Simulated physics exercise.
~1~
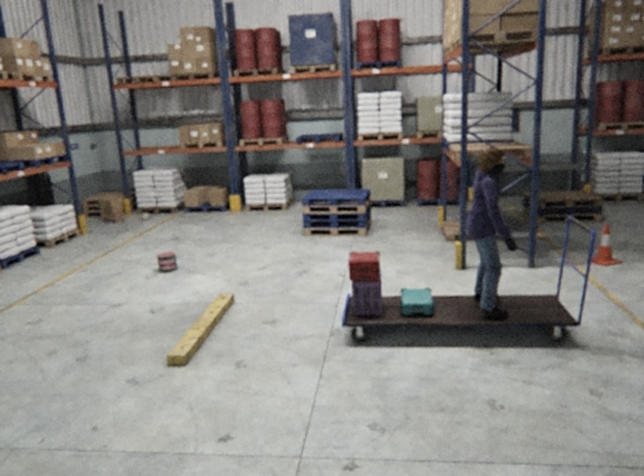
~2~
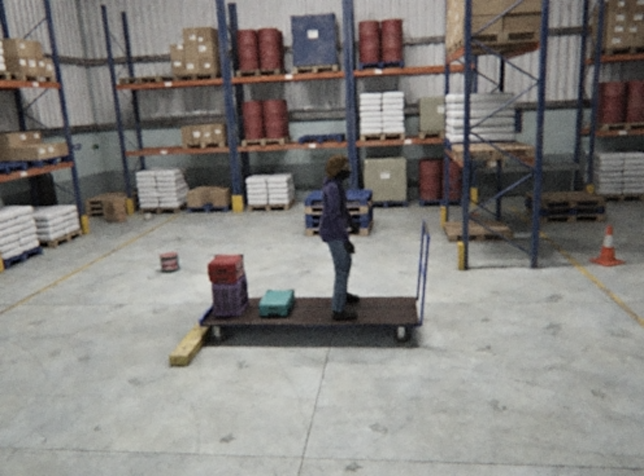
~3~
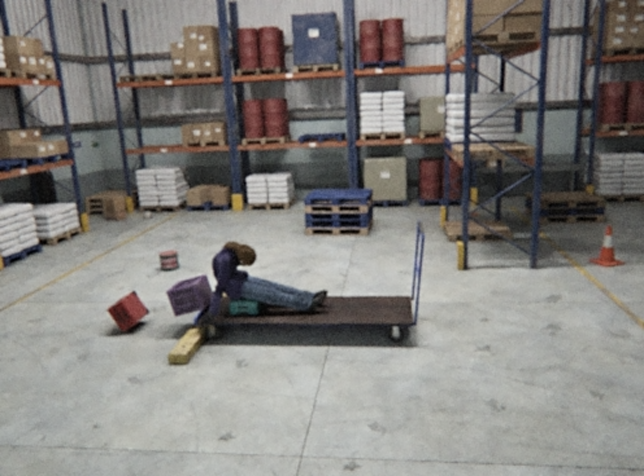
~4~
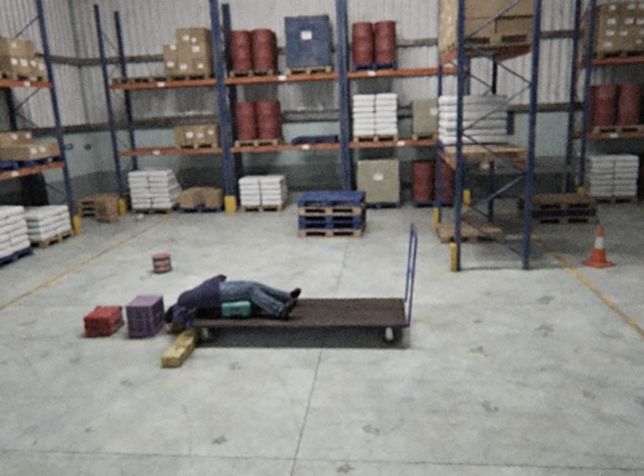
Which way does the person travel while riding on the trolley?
The person moves to the left, riding on the trolley toward the raised yellow sill.
In a warehouse, a trolley hits a sill, spilling two crates and toppling its rider.
